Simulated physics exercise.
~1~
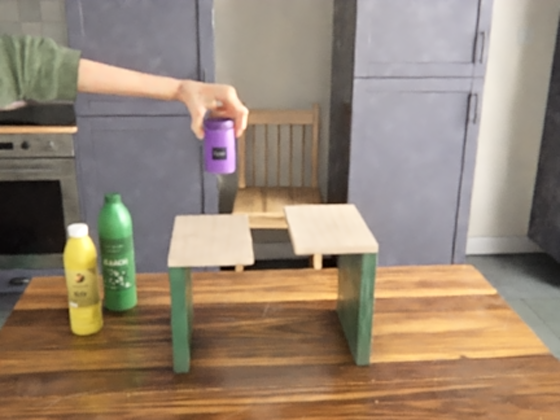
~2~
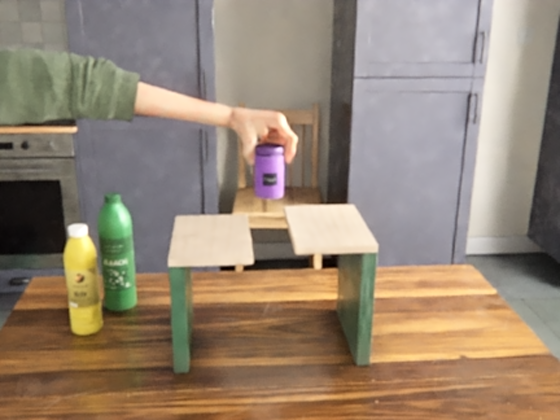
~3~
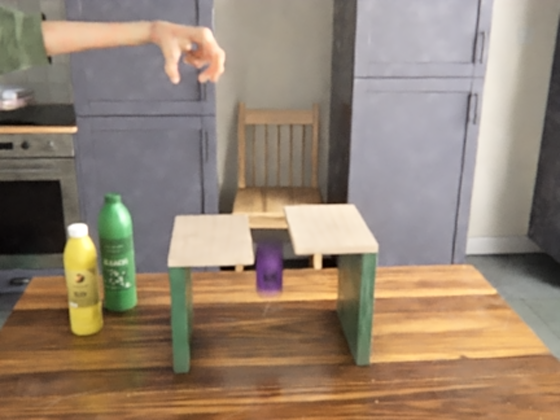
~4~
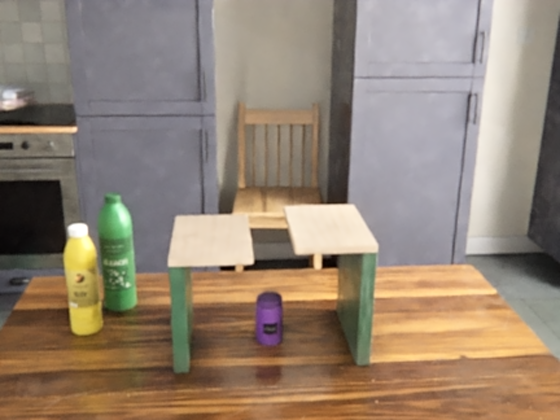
A hand holding a purple jar above two ledges, moving it right and releasing it through the gap onto the wooden table.
